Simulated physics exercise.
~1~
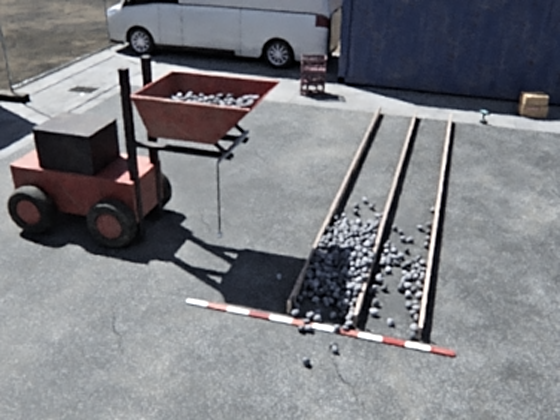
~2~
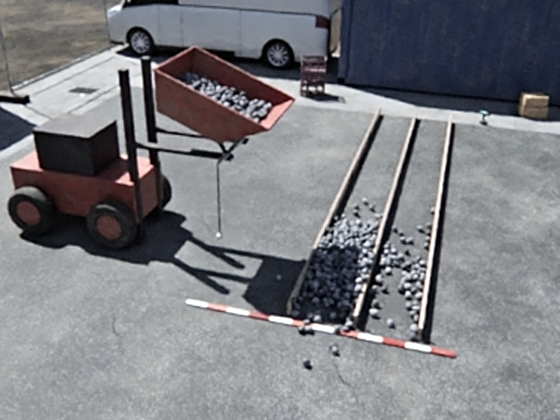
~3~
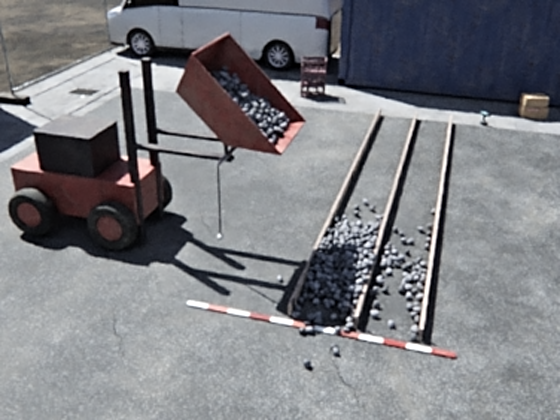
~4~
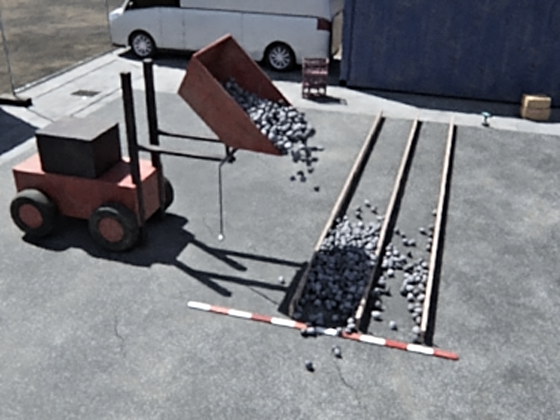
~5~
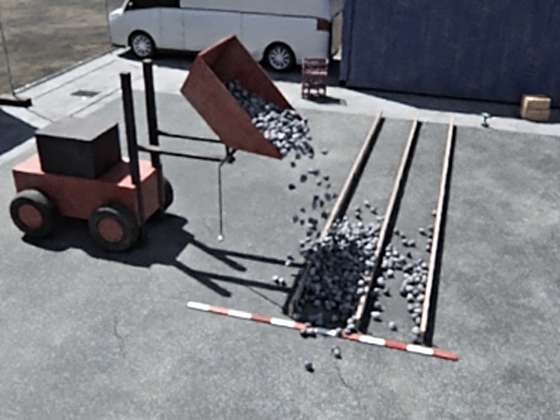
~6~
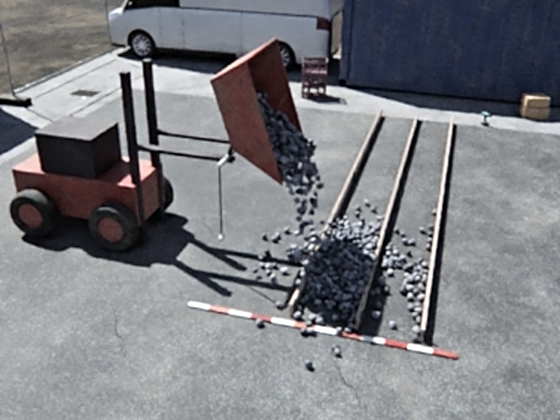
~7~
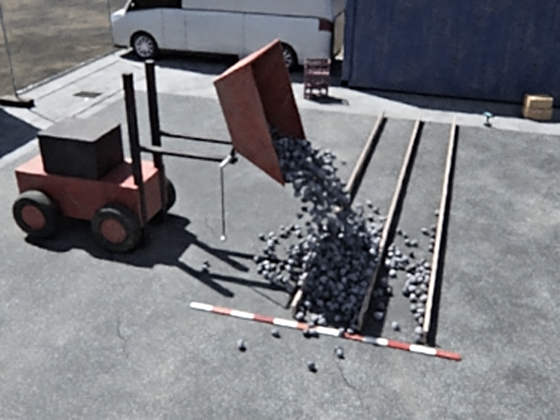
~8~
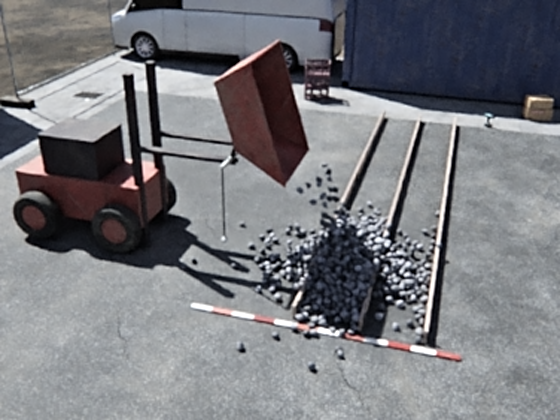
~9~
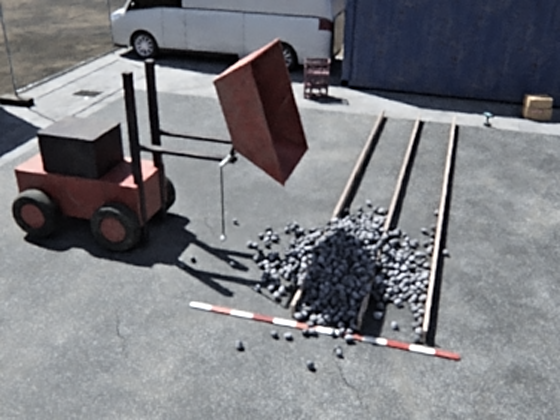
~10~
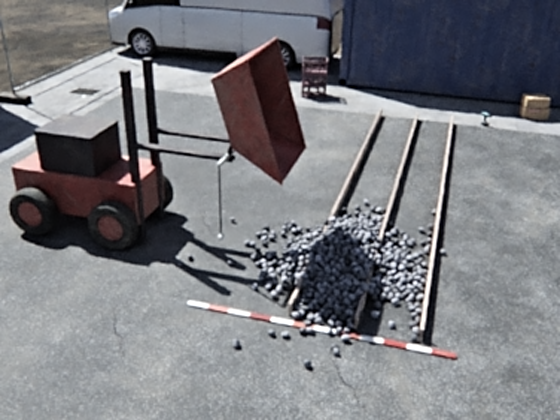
The clip shows a small red vehicle on asphalt tipping its raised skip to the right in stages, pouring grey stones onto an earlier scatter between wooden planks. The skip empties and stays steeply tilted, leaving a heap mostly in the left bay, with some stones spilling to either side.
